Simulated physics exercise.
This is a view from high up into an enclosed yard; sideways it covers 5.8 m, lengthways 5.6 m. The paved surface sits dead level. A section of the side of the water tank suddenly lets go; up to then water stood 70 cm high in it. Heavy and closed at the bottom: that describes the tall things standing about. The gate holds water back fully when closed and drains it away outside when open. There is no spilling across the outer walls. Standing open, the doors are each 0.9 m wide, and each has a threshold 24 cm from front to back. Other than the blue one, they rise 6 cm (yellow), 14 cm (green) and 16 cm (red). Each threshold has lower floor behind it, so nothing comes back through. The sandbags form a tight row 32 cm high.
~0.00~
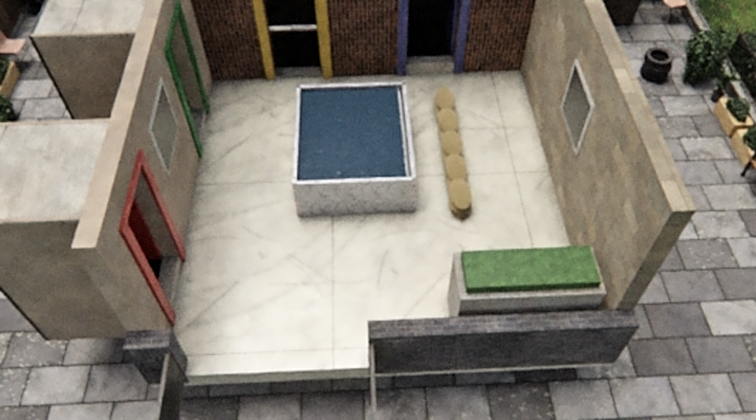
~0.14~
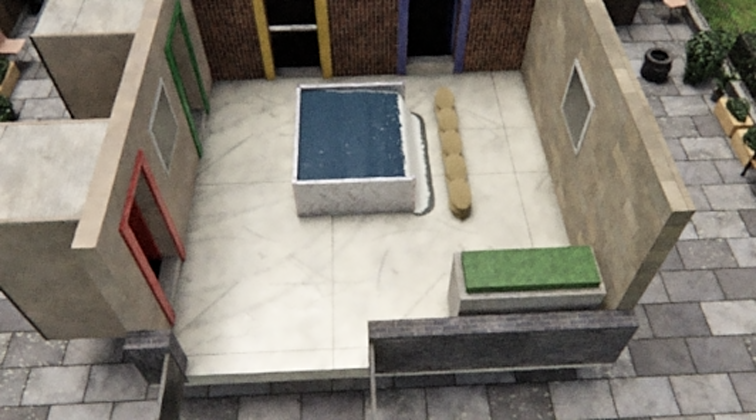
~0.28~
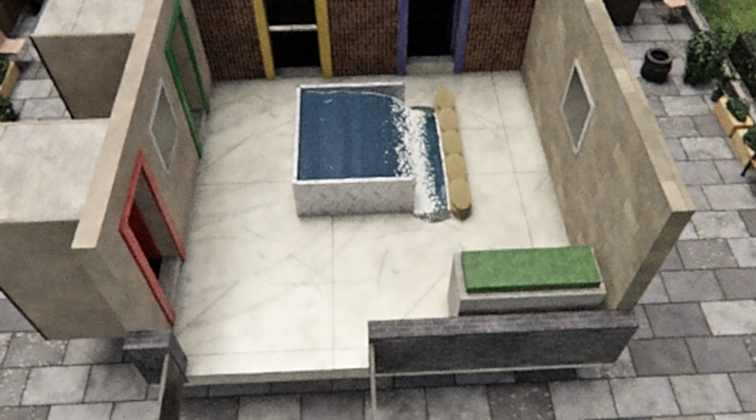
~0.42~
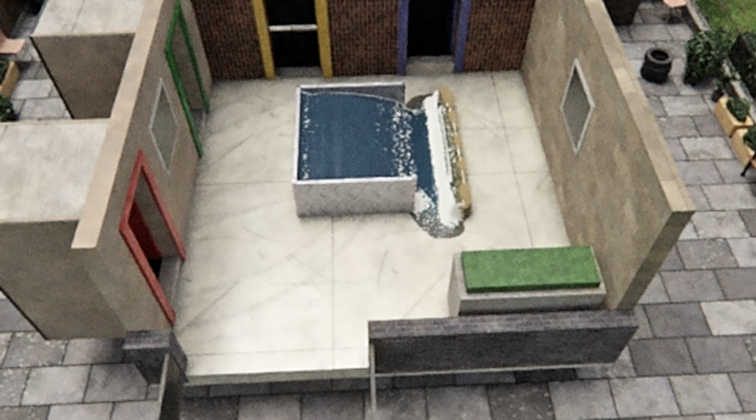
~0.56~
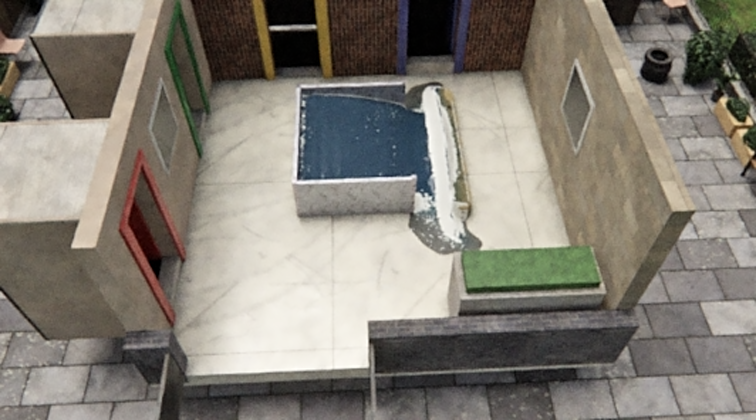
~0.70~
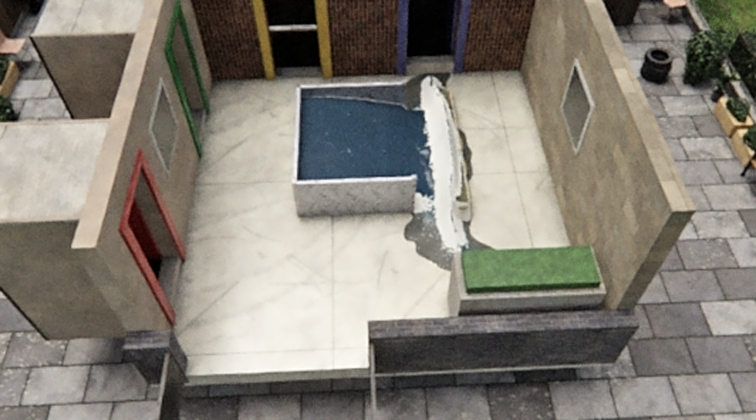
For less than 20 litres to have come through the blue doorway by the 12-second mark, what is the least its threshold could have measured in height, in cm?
26 cm or so.
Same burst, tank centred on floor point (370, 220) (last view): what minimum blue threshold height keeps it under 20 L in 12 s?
With that change, some 17 centimetres.
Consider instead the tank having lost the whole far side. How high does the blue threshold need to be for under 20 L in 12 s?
If so: Around 20 cm.
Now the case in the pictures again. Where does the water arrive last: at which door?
The answer is the red door.
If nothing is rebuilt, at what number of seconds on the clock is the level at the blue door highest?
I'd say near 1.8 seconds.
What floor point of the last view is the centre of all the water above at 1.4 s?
About (401, 161).
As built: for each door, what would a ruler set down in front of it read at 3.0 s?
Door by door, in centimetres - blue 17, yellow 4, green 8, red 0.
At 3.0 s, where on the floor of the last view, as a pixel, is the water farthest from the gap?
The tip of the flood lies near (194, 358).
After 1.4 s water covers 45 % of the floor, deepest (48 cm) near (438, 166); 25 cm at the blue door, 7 litres in over its 22 cm threshold.
After 3.0 s water covers 60 % of the floor, deepest (24 cm) near (542, 342); 17 cm at the blue door, 43 litres in over its 22 cm threshold.
After 12.0 s water covers 95 % of the floor, deepest (11 cm) near (545, 162); 8 cm at the blue door, 44 litres in over its 22 cm threshold.
At the blue door as built, the water arrived by 0.7 s and peaked near 28 cm at 1.8 s.
Run again over the same 12 s with other heights there, 51 litres in over 21 cm, 11 litres over 29 cm. The limit of 20 litres is kept from about 26 cm up.
